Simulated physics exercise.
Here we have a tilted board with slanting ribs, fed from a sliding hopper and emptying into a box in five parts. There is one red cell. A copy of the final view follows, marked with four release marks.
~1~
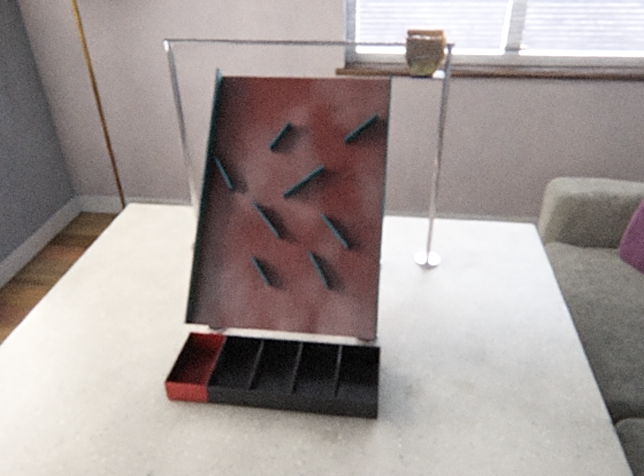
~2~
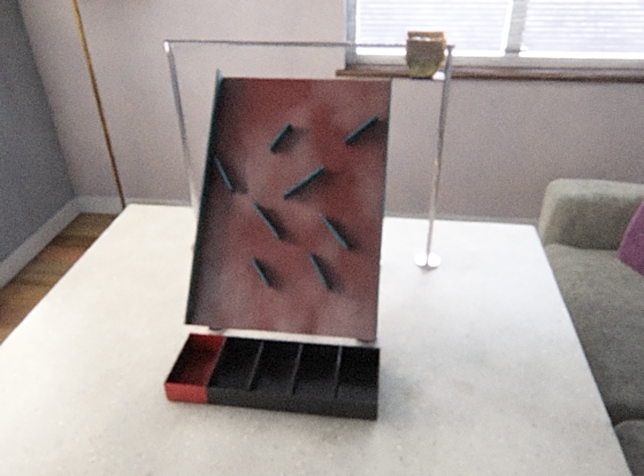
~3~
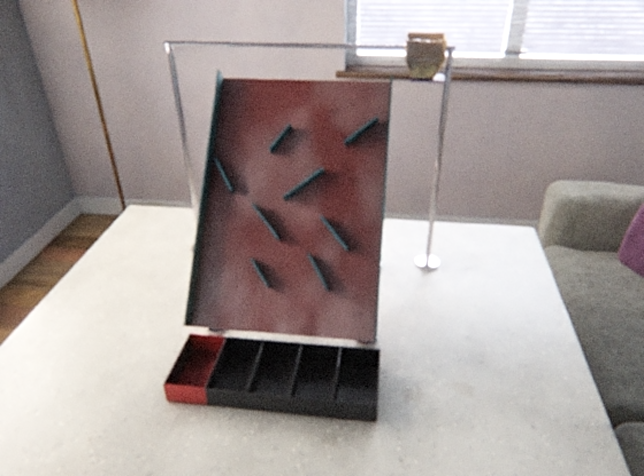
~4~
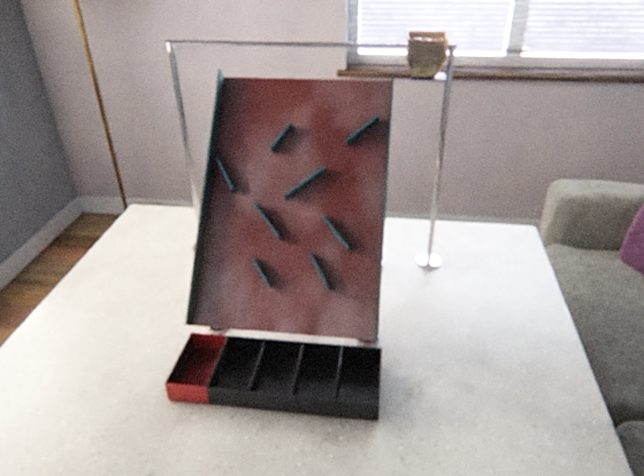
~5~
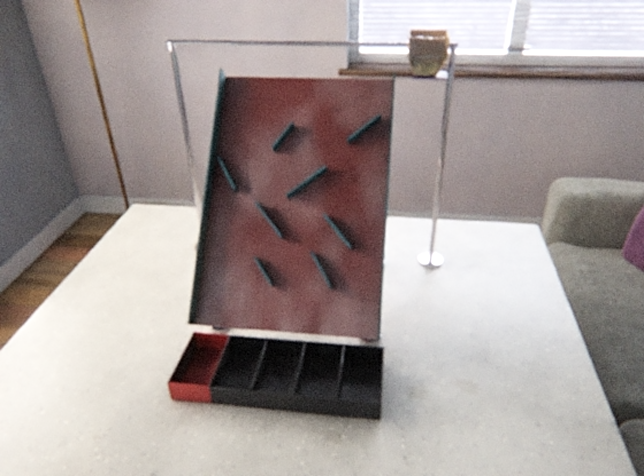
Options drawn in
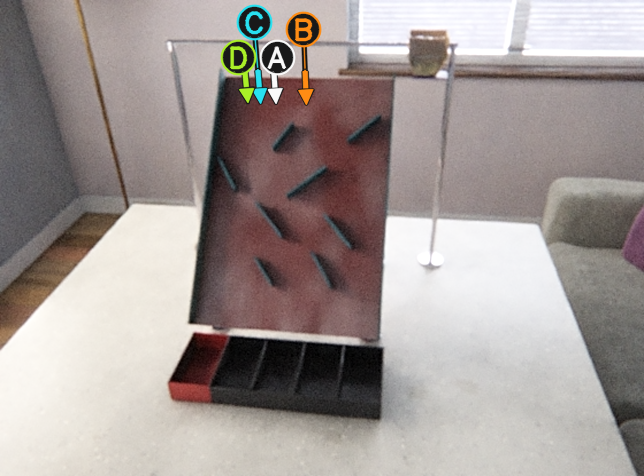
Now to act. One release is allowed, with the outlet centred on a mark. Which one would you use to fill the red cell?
Choose A.
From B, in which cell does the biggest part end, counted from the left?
The fourth from the left.
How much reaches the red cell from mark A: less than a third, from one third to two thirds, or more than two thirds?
From one third to two thirds.
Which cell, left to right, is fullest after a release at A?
It is the first one.
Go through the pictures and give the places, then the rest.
Hopper near (423, 67), soya beans, door shut, in the first picture.
Ribs (269, 148) to (290, 122), (344, 140) to (377, 115), (215, 157) to (231, 189), in the second picture.
Ribs (283, 197) to (323, 168), (252, 204) to (278, 238), (320, 215) to (347, 249), in the third picture.
Ribs (252, 257) to (269, 286), (309, 253) to (329, 289), in the fourth picture.
Red cell near (190, 392), number 1 of 5 from the left, in the fifth picture.
On the marked copy, mark A meets the board at (275, 98); mark B meets the board at (306, 99); mark C meets the board at (260, 98); mark D meets the board at (247, 97).
With A, close to half in the red cell, close to a third in other cells, a small share outside the box.
With B, close to a quarter in the red cell, close to two thirds in other cells, a small share outside the box.
With C, a small share in the red cell, close to two thirds in other cells, a small share outside the box.
With D, close to a quarter in the red cell, close to two thirds in other cells, only a few held on the board, a small share outside the box.
